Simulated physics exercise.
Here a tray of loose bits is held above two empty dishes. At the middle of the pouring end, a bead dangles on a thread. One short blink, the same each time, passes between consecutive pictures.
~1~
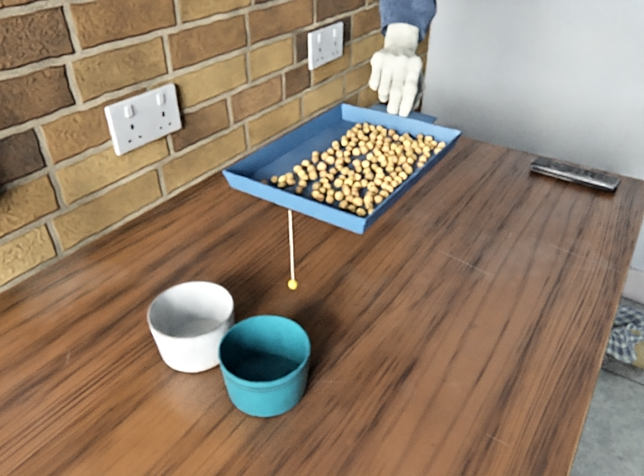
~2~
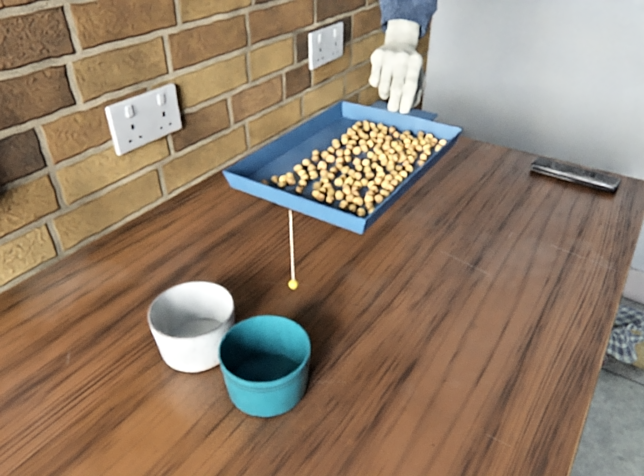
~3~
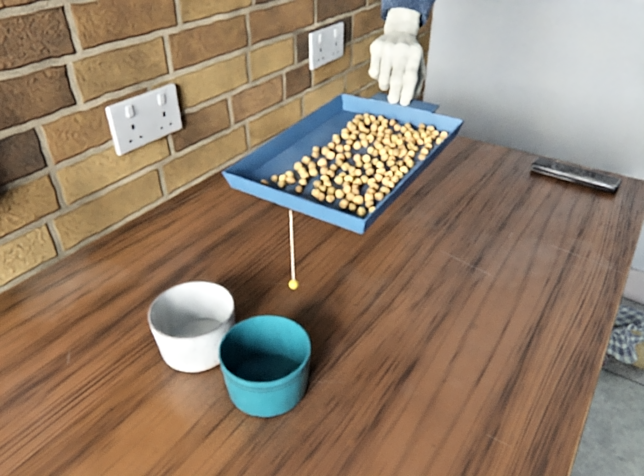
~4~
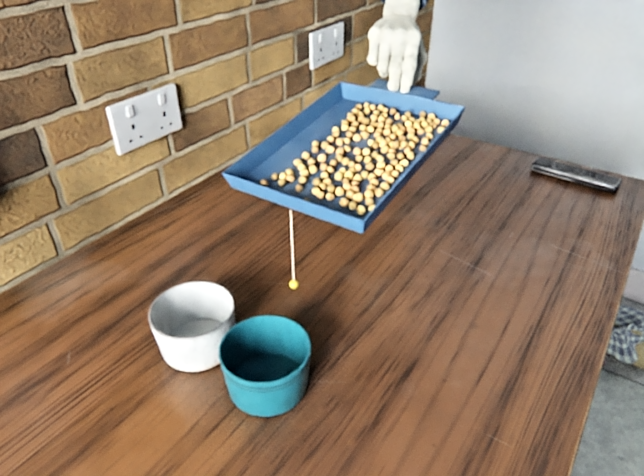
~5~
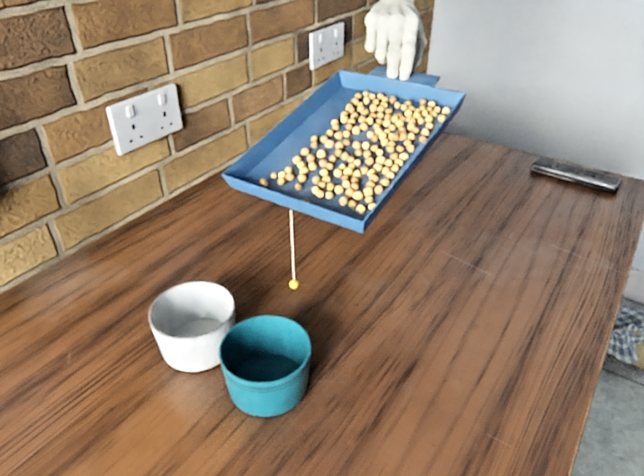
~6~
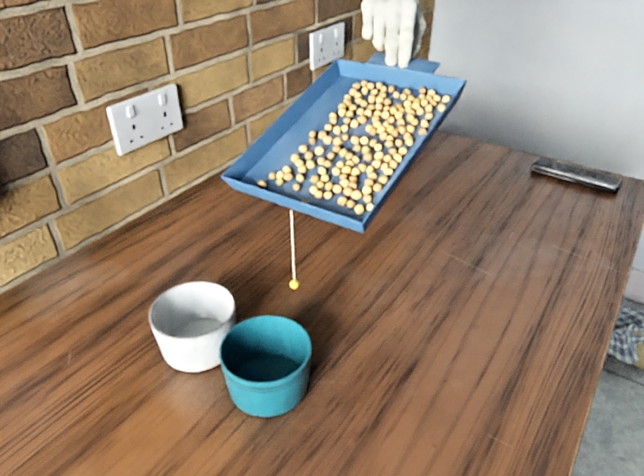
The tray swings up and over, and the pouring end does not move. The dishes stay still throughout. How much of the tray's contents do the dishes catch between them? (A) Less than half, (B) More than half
(B) More than half.
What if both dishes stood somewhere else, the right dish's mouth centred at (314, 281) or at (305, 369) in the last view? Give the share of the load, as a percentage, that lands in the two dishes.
Respectively 0 percent and 70 percent.
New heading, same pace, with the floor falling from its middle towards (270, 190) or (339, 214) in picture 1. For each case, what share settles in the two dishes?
Shares, approx.: 30 %, then 20 %.
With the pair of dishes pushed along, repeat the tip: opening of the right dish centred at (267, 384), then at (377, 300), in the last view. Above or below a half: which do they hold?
The dishes end up with the lesser share in the first try and the lesser share in the second.
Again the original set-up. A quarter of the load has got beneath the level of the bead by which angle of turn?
Near 100 degrees.
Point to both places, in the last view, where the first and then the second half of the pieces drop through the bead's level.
Initially about (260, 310); subsequently about (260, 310).
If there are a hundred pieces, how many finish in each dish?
Left dish around 20 percent; right dish around 50 percent.
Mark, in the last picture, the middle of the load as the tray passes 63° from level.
The load's middle is around (300, 181).
Just after the last frame, tray tipped steeply; almost all on the tray; just a few in the left dish; about a tenth in the air.
A moment on, tray tipped past a quarter turn; roughly a quarter on the tray; roughly a quarter in the right dish; about a tenth in the left dish; about a tenth outside both; roughly a third in the air.
Further on, tray tipped past a quarter turn; roughly half in the right dish; roughly a quarter in the left dish; roughly a third outside both.
When it is over, tray tipped past a quarter turn; roughly half in the right dish; roughly a quarter in the left dish; roughly a third outside both.
